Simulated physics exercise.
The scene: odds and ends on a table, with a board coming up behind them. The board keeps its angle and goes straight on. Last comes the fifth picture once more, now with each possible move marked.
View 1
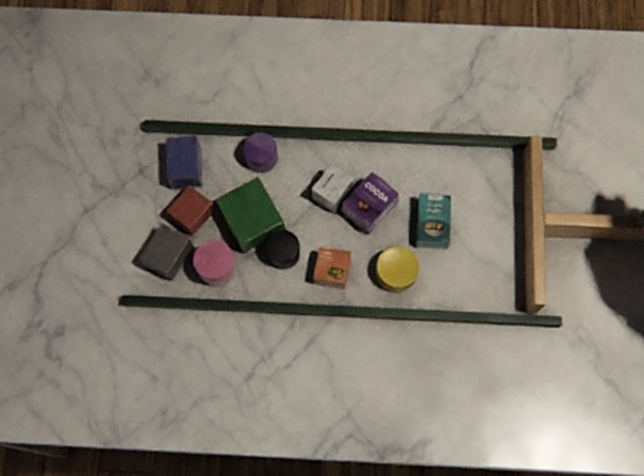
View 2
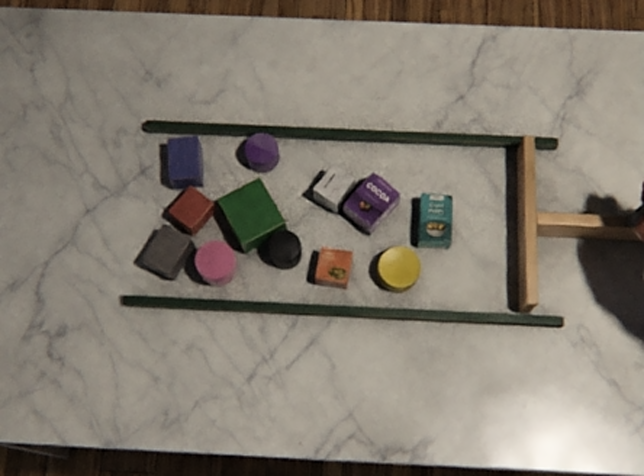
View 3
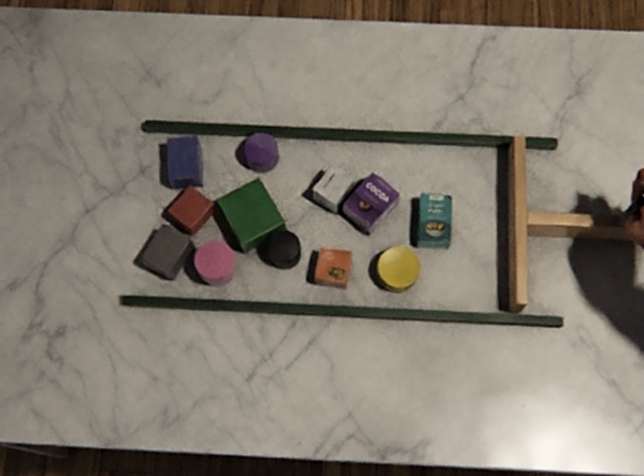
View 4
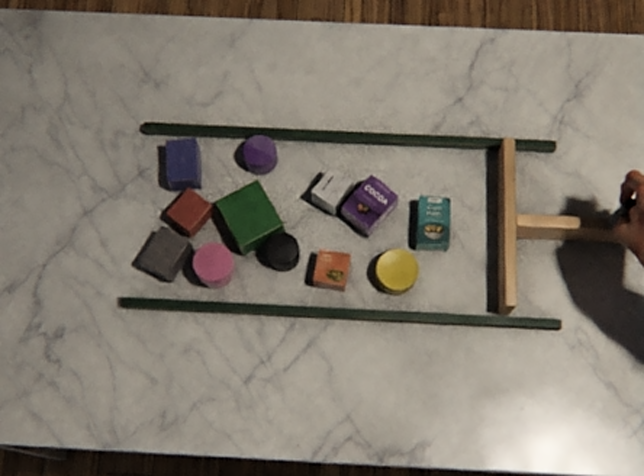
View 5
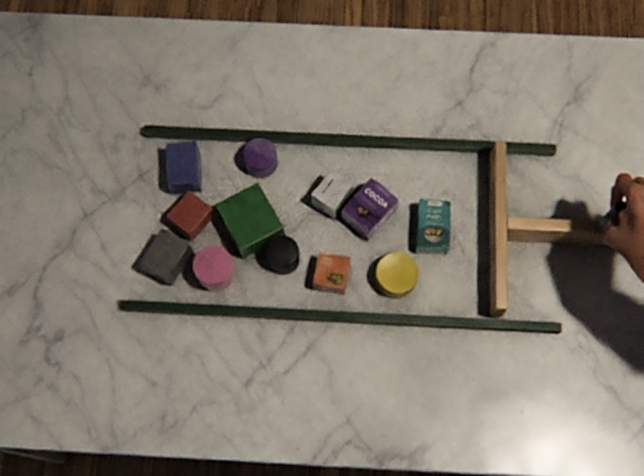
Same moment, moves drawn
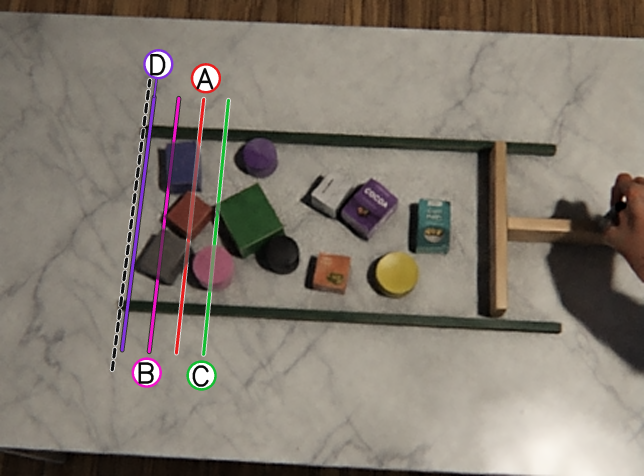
A wooden board with a handle, guided by a hand at the right, slides slowly left between two dark green rails, while the colourful blocks, tins, tubs and packets ahead of it stay in place on the marbled tabletop.
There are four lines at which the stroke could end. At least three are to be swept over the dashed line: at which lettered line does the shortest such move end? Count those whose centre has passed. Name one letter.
At least to C.
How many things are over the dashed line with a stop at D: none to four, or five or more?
It has five or more across.
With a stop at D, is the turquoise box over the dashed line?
By then, yes.
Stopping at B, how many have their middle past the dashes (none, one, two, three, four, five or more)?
In all, five or more.
On the marked copy, A at (191, 220); B at (165, 219); C at (217, 221); D at (139, 218); the dashed line at (132, 217).
Following C. Soon after the start, board (399, 217); grey block (166, 258); blue block (185, 168); none across.
Later, board (296, 212); red block (141, 204); grey block (155, 262); none across.
In the end, board (217, 208); red block (83, 185); grey block (88, 261); four across.
As for the rest, A gets six across, but is farther than needed; B gets nine across, but is farther than needed; D gets twelve across, but is farther than needed.
